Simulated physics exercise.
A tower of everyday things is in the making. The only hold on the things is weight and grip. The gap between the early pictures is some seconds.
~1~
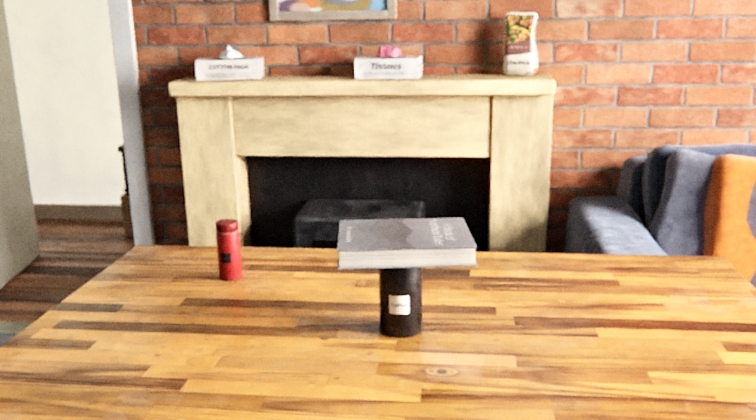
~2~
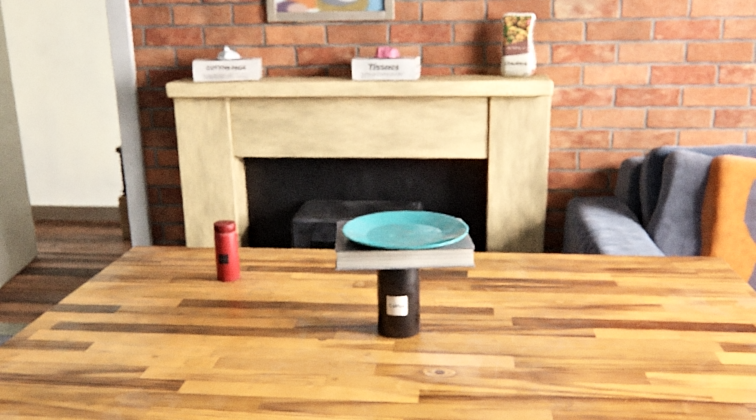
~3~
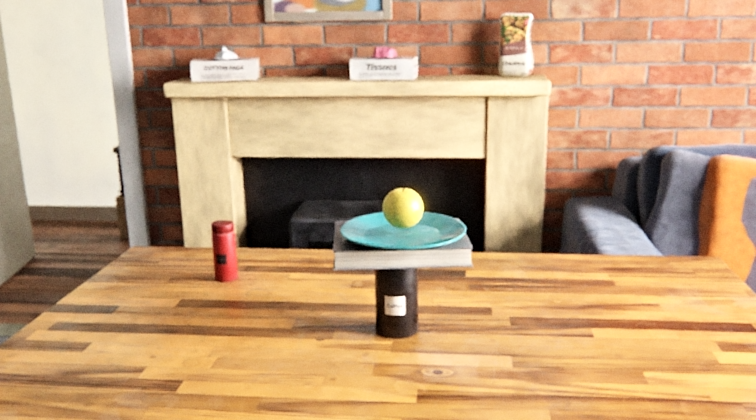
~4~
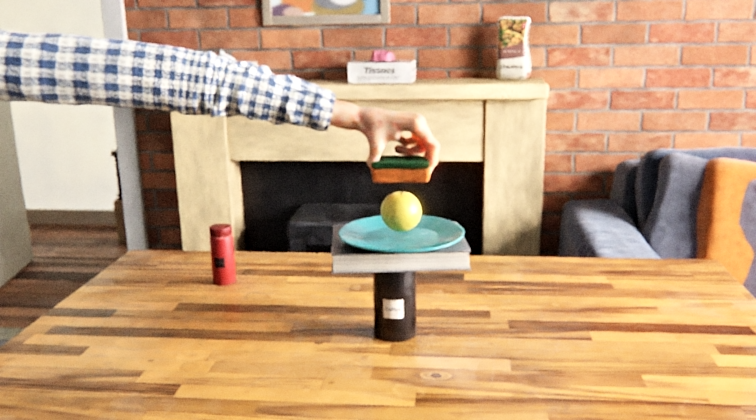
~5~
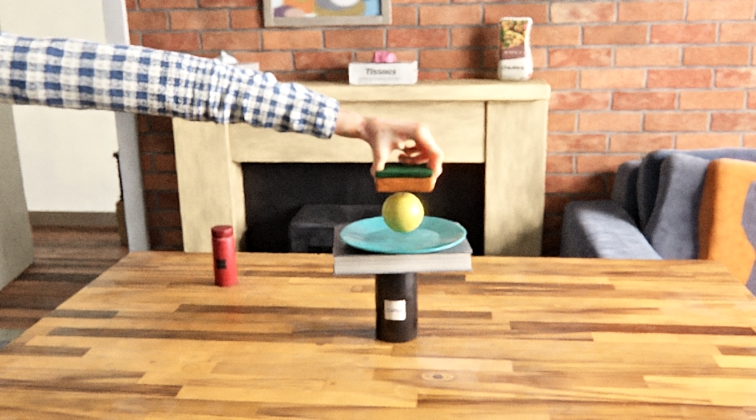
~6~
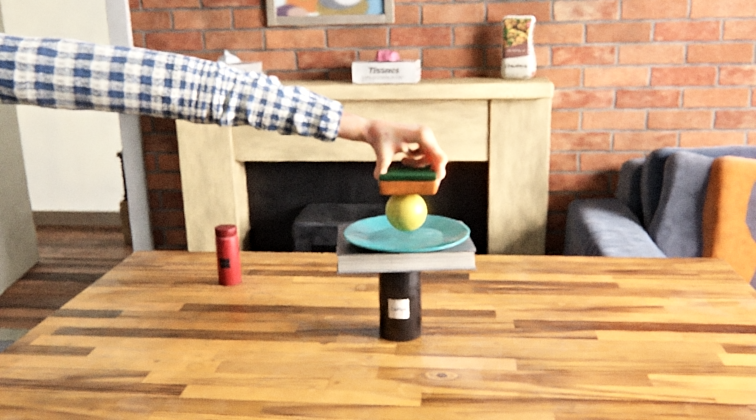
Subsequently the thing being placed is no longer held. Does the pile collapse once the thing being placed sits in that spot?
Yes, it collapses.
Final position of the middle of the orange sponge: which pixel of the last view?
I'd point to roughly (533, 329).
Then, 0.40 s after the last picture, orange sponge now fallen.
Then, 1.00 s after the last picture, things are still on the move.
Then, 1.20 s after the last picture, as before.
At rest, fallen, orange sponge; the other 5 in place. Seen from the same camera at the end, orange sponge near (533, 329). The pile gives way.
